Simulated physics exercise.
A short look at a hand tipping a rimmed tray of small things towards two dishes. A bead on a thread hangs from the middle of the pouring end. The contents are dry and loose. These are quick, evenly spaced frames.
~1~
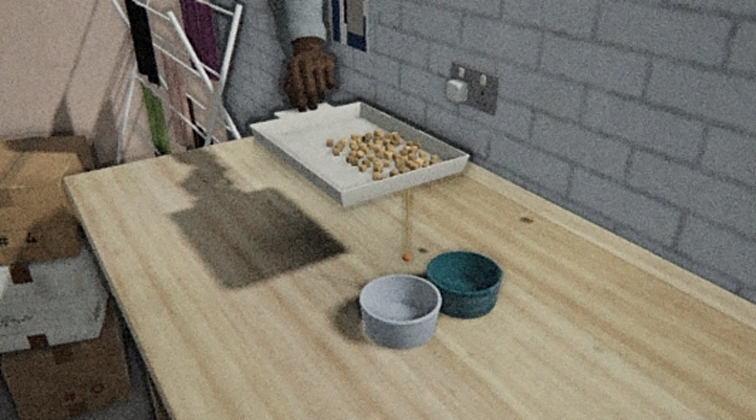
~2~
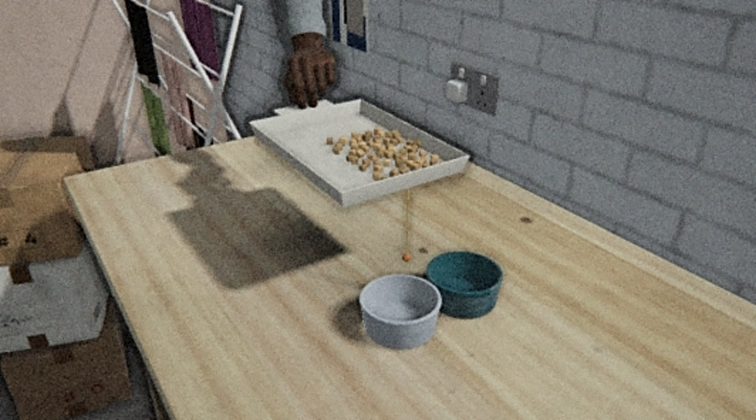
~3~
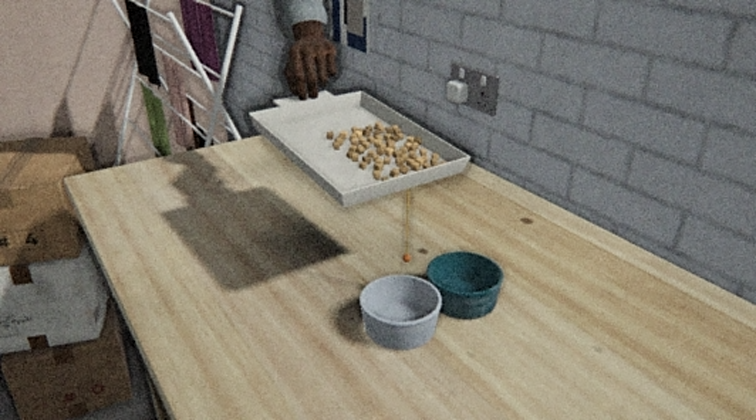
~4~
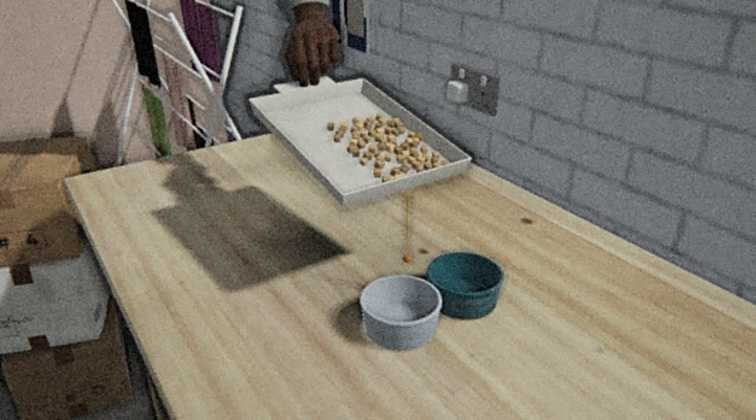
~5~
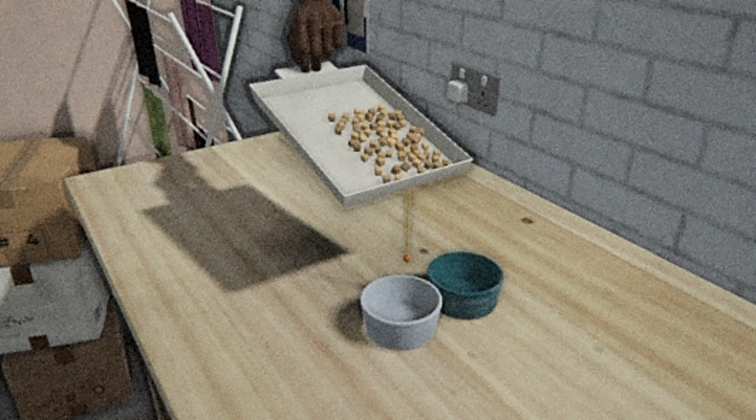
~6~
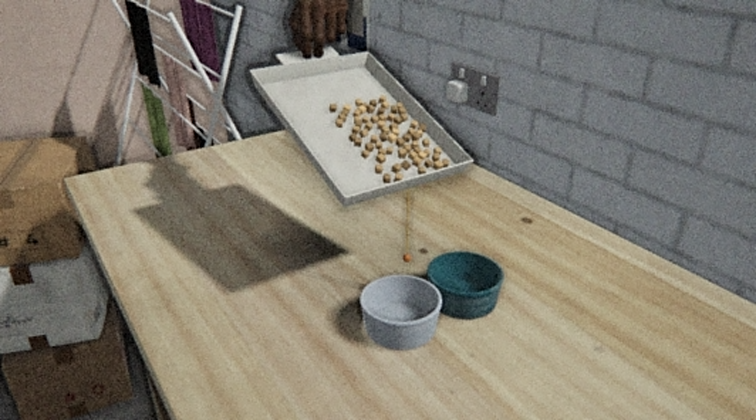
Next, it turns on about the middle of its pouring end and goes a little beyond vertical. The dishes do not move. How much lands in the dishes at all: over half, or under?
They take the larger part between them.
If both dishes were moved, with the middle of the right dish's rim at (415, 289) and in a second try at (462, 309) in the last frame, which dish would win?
First the right one, then the dish on the right.
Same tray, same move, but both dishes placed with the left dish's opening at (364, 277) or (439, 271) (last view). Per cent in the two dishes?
In turn 0 and 30 in a hundred.
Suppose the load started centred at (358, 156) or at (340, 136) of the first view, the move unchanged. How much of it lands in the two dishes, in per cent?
About 80 and 90 per cent.
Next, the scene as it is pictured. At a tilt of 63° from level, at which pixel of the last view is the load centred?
Near (421, 162).
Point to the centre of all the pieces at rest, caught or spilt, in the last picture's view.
Roughly at (455, 311).
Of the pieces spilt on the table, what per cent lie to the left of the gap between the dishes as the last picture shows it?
It comes to 0 per cent or so.
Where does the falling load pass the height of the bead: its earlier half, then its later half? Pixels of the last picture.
First near (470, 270), later near (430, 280).
Soon, tray tipped steeply; all on the tray.
A while on, tray tipped past a quarter turn; all on the tray.
Towards the end, tray tipped past a quarter turn; about a third in the left dish; about a third in the right dish; about a third outside both.
Finally, tray tipped past a quarter turn; about a third in the left dish; about a third in the right dish; about a third outside both.
